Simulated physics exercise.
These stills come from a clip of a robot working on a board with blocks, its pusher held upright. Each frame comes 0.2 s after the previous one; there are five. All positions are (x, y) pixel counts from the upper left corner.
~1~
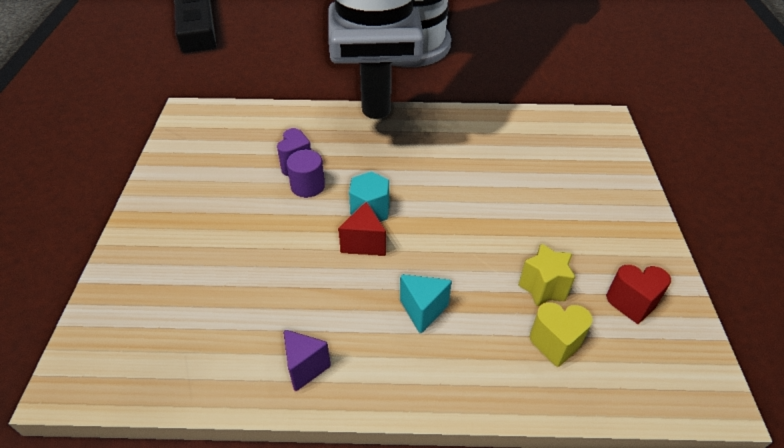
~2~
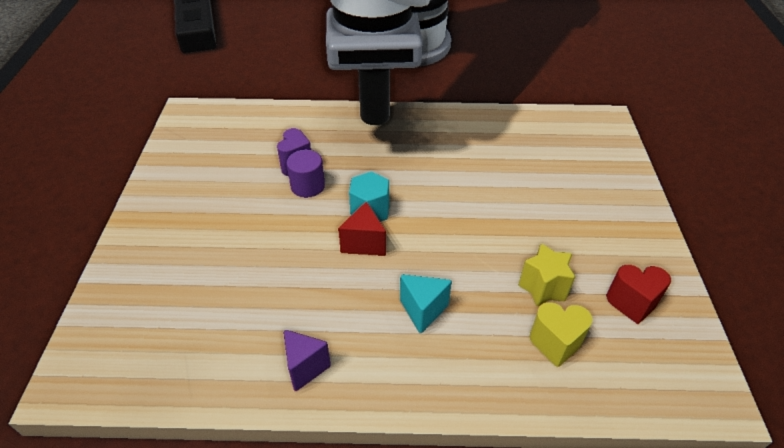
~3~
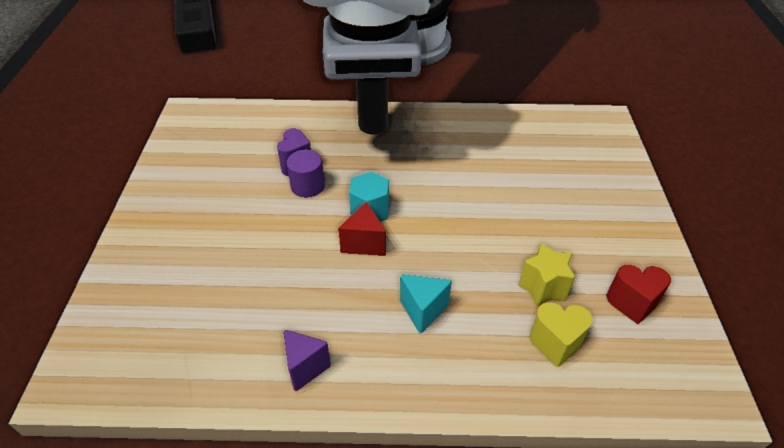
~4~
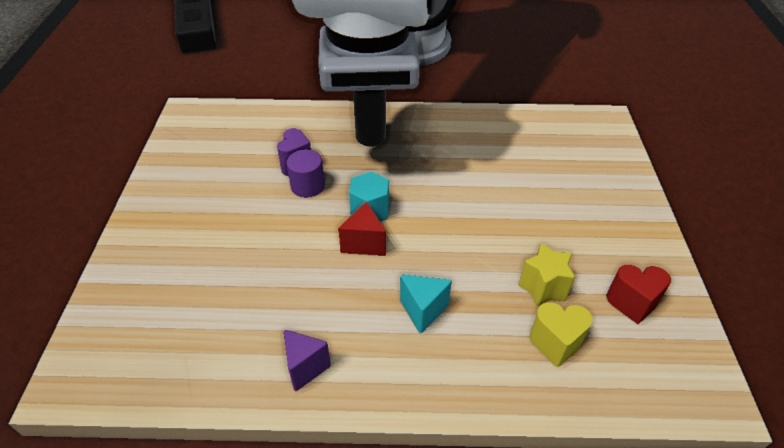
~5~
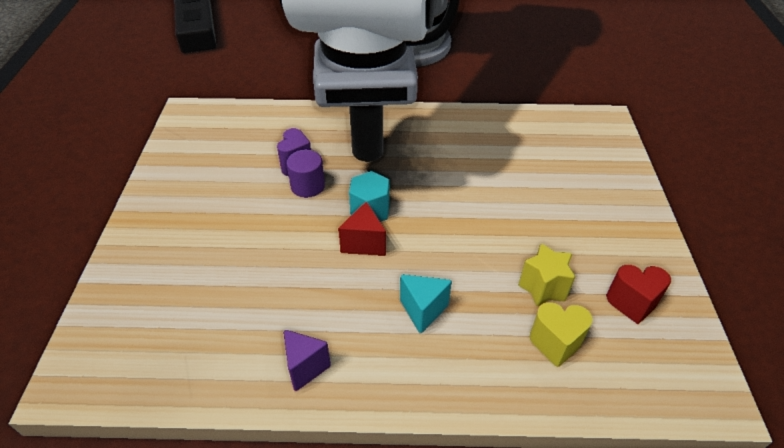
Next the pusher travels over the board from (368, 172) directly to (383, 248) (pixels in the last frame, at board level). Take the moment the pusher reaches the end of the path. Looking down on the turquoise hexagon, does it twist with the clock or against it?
Its spin: Clockwise.
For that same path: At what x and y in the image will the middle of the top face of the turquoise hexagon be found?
I'd say the turquoise hexagon ends with its top centre at (359, 248).
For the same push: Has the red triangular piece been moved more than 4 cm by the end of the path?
Yes, it checks out.
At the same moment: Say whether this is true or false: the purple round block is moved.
Answer: False.
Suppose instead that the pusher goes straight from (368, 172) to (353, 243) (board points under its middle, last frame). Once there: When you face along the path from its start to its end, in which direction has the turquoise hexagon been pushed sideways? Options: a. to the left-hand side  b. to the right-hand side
a.
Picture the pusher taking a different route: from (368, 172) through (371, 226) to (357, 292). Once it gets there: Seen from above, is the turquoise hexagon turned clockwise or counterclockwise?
I'd predict that, seen from above, the turquoise hexagon rotates clockwise.
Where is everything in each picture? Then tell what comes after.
In the first frame, tip of the pusher (376, 112), middles of tops, purple round block (304, 160), red triangular piece (363, 219), turquoise hexagon (369, 185).
In the second frame, pusher (375, 118), nothing pushed.
In the third frame, pusher (373, 127), nothing pushed.
In the fourth frame, pusher (371, 138), nothing pushed.
In the fifth frame, pusher (368, 153), purple round block (304, 160), red triangular piece (363, 219), turquoise hexagon (369, 185).
The first path, step by step. One third of the way, pusher (372, 177); red triangular piece (361, 231); turquoise hexagon (369, 196).
Two thirds of the way, pusher (377, 202); red triangular piece (352, 247), turned 40° anticlockwise; turquoise hexagon (362, 220), turned 50° clockwise.
At the end, pusher (382, 229); purple round block unmoved; red triangular piece (338, 273), turned 20° anticlockwise; turquoise hexagon (359, 248), turned 70° clockwise.
